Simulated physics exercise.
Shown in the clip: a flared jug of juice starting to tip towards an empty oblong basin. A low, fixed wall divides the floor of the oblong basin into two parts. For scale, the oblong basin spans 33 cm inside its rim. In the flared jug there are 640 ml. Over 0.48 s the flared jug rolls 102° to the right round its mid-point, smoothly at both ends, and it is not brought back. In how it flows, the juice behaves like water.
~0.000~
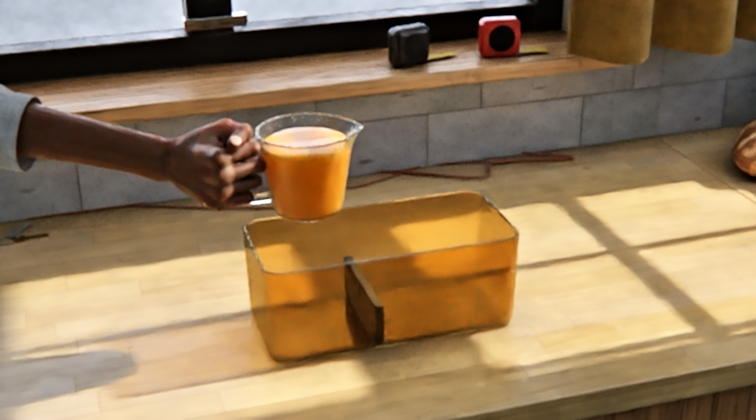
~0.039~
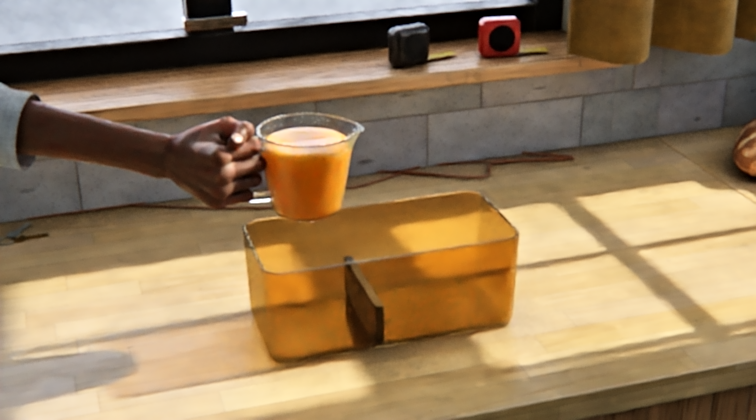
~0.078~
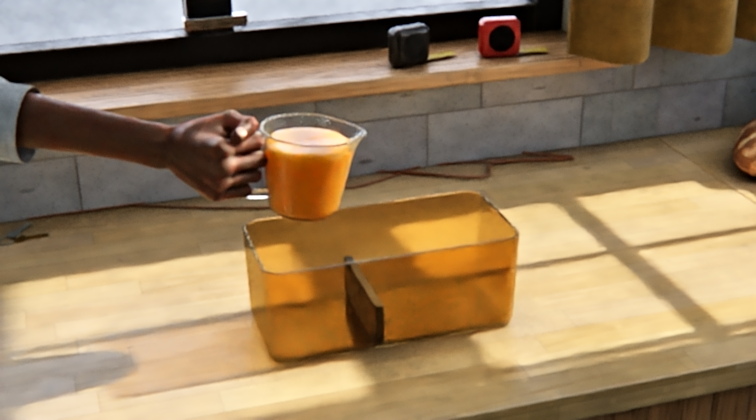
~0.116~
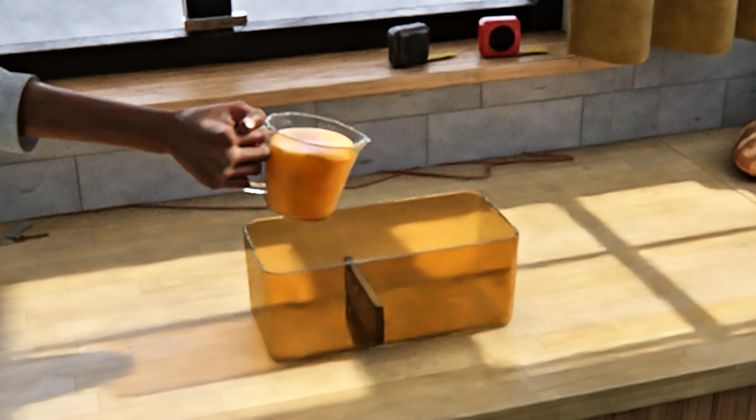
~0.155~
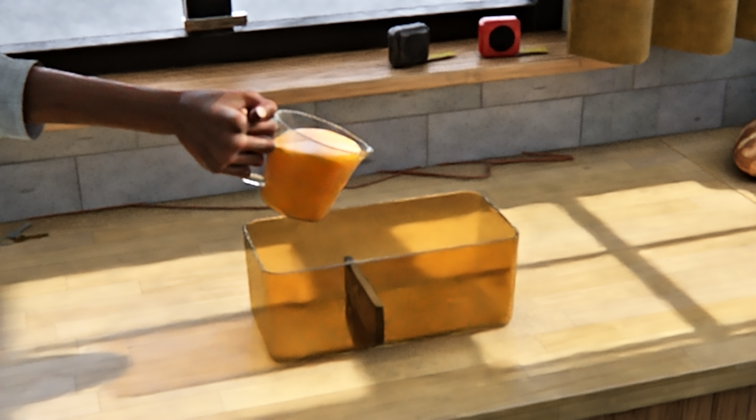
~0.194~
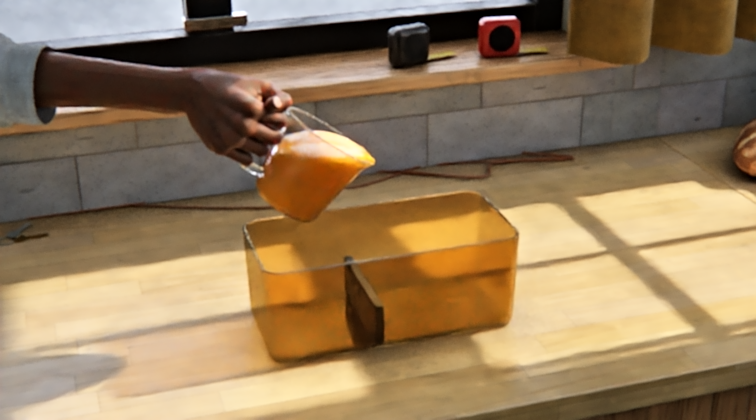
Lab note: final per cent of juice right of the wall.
Approx. 96 %.
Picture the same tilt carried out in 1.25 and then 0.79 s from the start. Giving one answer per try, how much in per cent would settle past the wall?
I'd expect close to 100 per cent and then close to 100 per cent.
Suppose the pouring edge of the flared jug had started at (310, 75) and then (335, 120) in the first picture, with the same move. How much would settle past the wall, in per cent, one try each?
Respectively 50 and 75 %.
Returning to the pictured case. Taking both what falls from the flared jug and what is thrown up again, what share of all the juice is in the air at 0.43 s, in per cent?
Roughly 18 percent.
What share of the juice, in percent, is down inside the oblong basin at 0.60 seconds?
Some 88 per cent.
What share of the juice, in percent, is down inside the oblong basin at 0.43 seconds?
Near 42 in a hundred.
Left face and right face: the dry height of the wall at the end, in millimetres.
Roughly 56 mm on the left side and roughly 34 mm on the right.
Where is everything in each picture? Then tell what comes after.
Tilt 0°; pouring edge (361, 125); surface from (261, 146) to (348, 135); the oblong basin's rim runs from (253, 249) to (499, 213); the wall's top is at (363, 281), in the first picture.
Tilt 2°; pouring edge (362, 126); surface from (262, 145) to (349, 136), in the second picture.
Tilt 7°; pouring edge (365, 131); surface from (264, 143) to (351, 138), in the third picture.
Tilt 14°; pouring edge (369, 138); surface from (268, 142) to (354, 140), in the fourth picture.
Tilt 24°; pouring edge (372, 149); surface from (271, 144) to (361, 144), in the fifth picture.
Tilt 36°; pouring edge (374, 162); surface from (267, 158) to (370, 153); 1 per cent is over the edge, in the sixth picture.
By 0.43 s the tilt is 99° and 39 per cent is still to pour, 0 is left of the wall and 43 right of it.
By 0.60 s the tilt is 102° and 7 per cent is still to pour, 1 is left of the wall and 86 right of it.
By 0.78 s the tilt is 102° and 1 per cent is still to pour, 2 is left of the wall and 96 right of it.
By 0.98 s the tilt is 102° and 0 per cent is still to pour, 2 is left of the wall and 96 right of it.
At rest 2 per cent lies left of the wall, 96 right of it and 1 outside.
